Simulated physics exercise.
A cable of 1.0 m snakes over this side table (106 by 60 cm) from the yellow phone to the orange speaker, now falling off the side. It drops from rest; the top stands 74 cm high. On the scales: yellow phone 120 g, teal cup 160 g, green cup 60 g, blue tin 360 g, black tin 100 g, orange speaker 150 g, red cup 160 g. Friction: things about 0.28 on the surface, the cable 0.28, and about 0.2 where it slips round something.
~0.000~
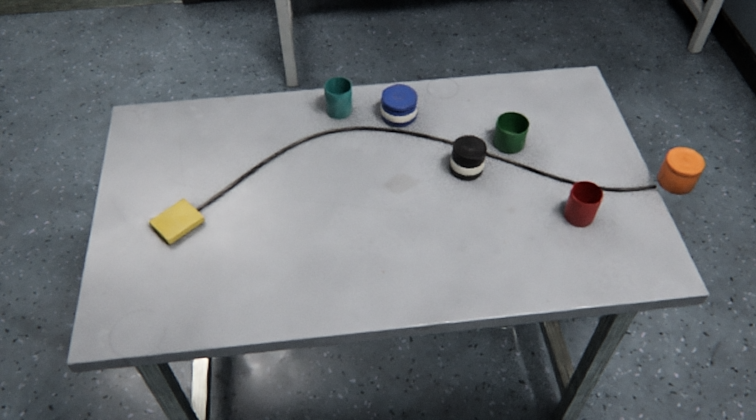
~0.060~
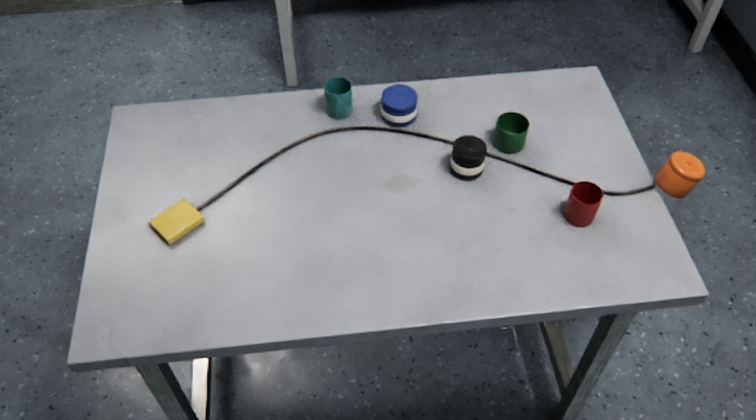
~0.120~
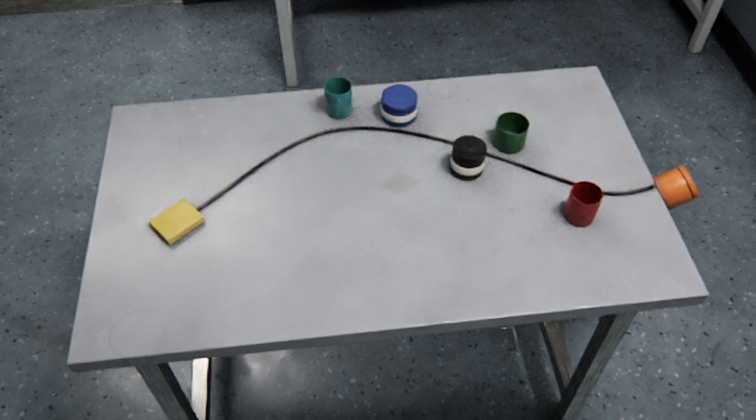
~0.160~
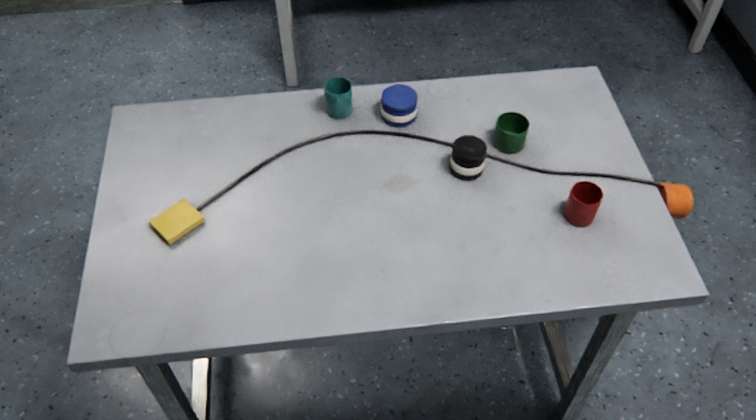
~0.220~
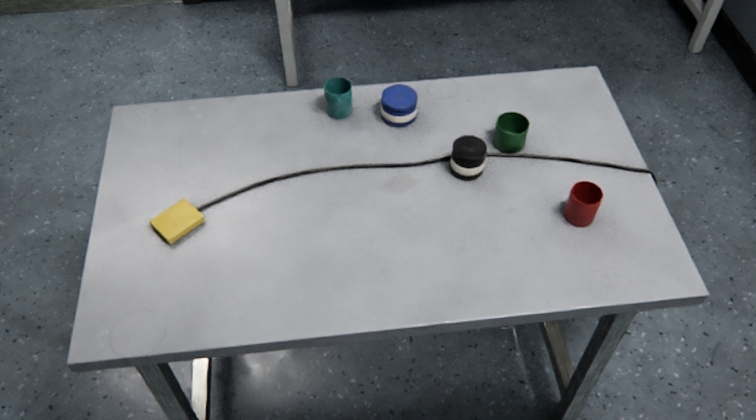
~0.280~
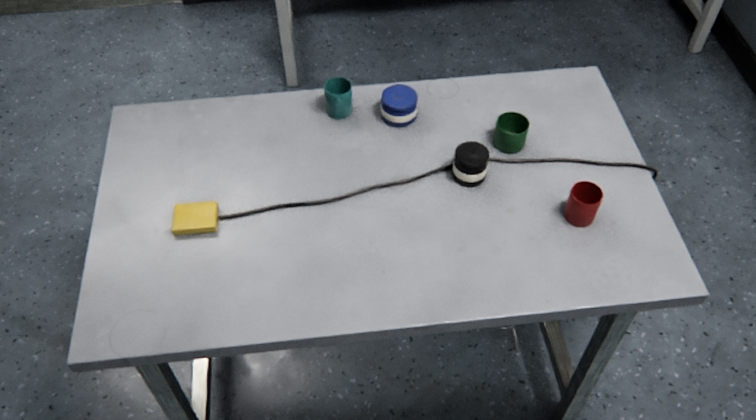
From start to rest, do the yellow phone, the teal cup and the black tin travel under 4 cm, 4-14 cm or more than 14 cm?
In order: The yellow phone ends far away; the teal cup stays in the low band; the black tin moves a moderate way.
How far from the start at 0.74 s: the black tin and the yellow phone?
About: Black tin 6 cm, yellow phone 40 cm.
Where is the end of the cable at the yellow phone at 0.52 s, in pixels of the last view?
Near (302, 216).
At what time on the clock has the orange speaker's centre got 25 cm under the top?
About: 0.46 s.
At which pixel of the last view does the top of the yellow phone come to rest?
Near (553, 146).
At 0.5 s, the cable's tail end at (302, 216); yellow phone 20 cm off its start, black tin 6 cm off its start, orange speaker over the edge.
At 0.7 s, the cable's tail end at (407, 170); yellow phone 40 cm off its start, black tin 6 cm off its start, orange speaker over the edge.
At 1.0 s, the cable's tail end at (521, 158); yellow phone 63 cm off its start at (501, 155), black tin 7 cm off its start at (483, 172), orange speaker over the edge.
At 1.2 s, the cable's tail end at (569, 151); yellow phone 72 cm off its start, black tin 7 cm off its start, orange speaker over the edge.
At 2.4 s, the cable's tail end at (573, 150); yellow phone 73 cm off its start at (553, 146), black tin 7 cm off its start at (483, 172), teal cup 0 cm off its start at (338, 86), orange speaker over the edge.
